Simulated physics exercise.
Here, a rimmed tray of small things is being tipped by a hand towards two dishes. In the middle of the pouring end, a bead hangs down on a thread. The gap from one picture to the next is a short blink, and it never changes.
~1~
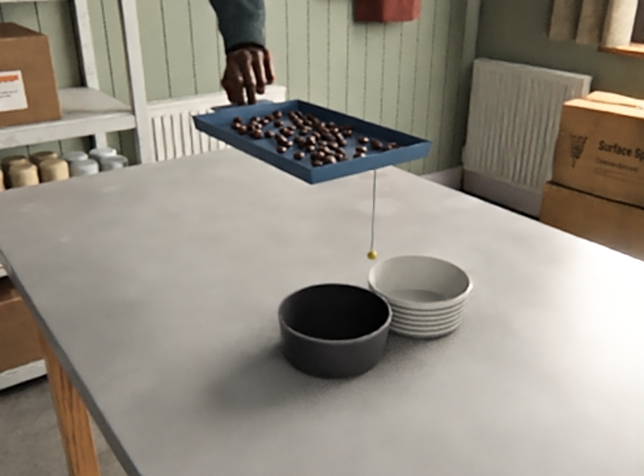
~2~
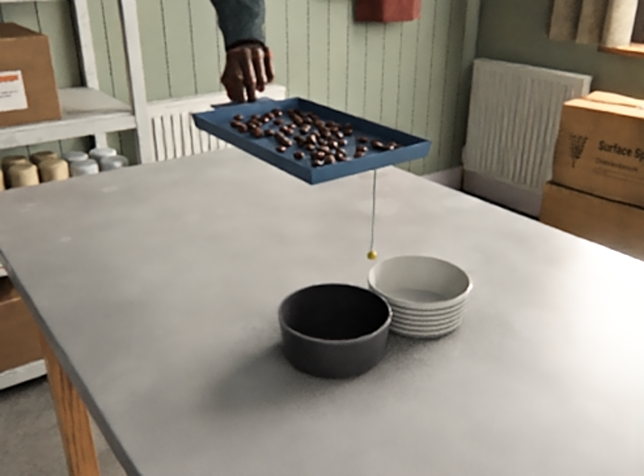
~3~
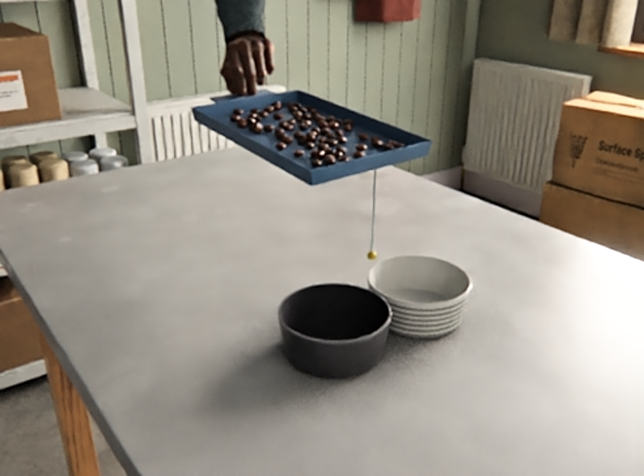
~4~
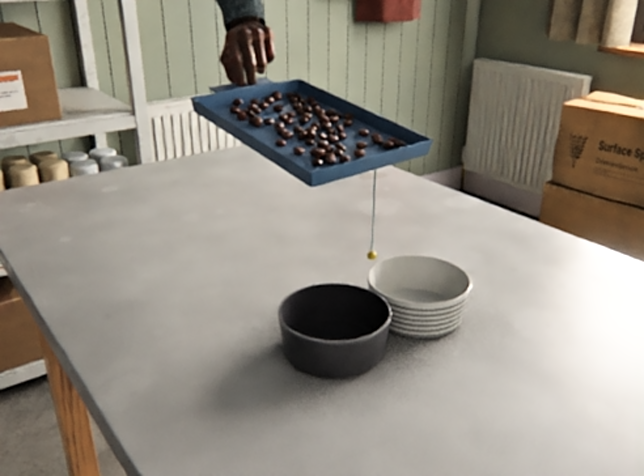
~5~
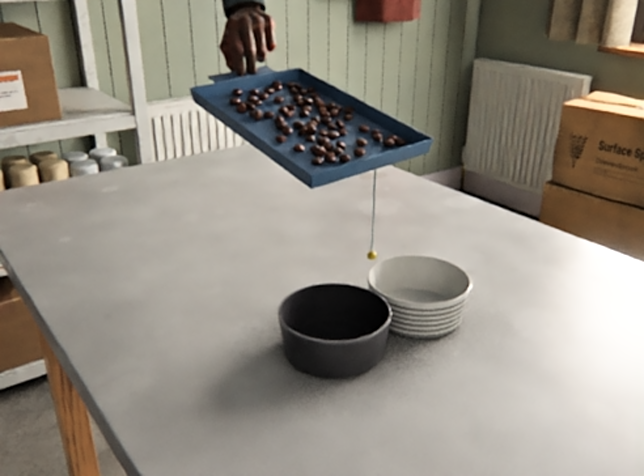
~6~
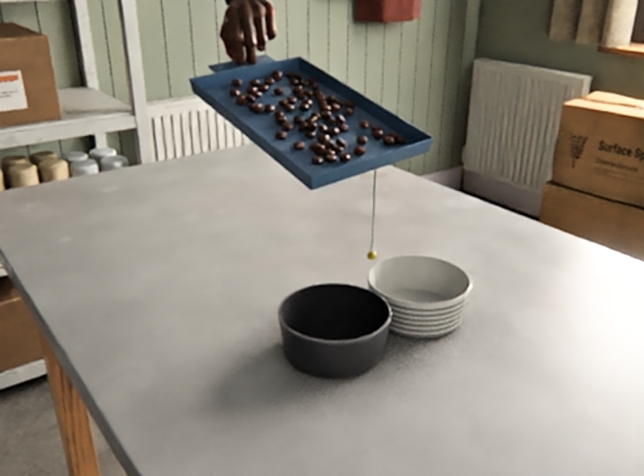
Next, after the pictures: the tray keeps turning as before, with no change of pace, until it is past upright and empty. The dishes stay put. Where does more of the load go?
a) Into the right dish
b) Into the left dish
Option b: Into the left dish.
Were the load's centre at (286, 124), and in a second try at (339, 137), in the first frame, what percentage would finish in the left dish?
You'd get near 80 percent first and near 80 percent next.
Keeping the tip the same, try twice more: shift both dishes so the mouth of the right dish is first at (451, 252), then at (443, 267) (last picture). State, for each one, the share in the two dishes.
Roughly 50% on the first try and 90% on the second.
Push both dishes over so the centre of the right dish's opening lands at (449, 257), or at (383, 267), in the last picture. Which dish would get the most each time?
Results - the dish on the left side first, the dish on the left side second.
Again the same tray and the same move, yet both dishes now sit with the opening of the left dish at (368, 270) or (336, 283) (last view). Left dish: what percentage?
About 30 per cent first, then about 80 per cent.
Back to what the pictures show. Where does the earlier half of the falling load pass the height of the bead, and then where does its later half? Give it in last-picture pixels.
The opening part goes through (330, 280); what follows goes through (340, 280).
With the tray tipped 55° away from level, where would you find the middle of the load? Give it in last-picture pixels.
Near the pixel (339, 150).
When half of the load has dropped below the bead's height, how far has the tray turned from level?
At roughly 100°.
Soon after the last picture, tray tipped steeply; all on the tray.
A little later, tray tipped right over; about two thirds on the tray; about a quarter in the left dish; a stray few in the right dish; a stray few outside both; a small part in the air.
Later still, tray tipped past a quarter turn; most in the left dish; a small part in the right dish; a small part outside both.
At rest, tray tipped past a quarter turn; most in the left dish; a small part in the right dish; a small part outside both.
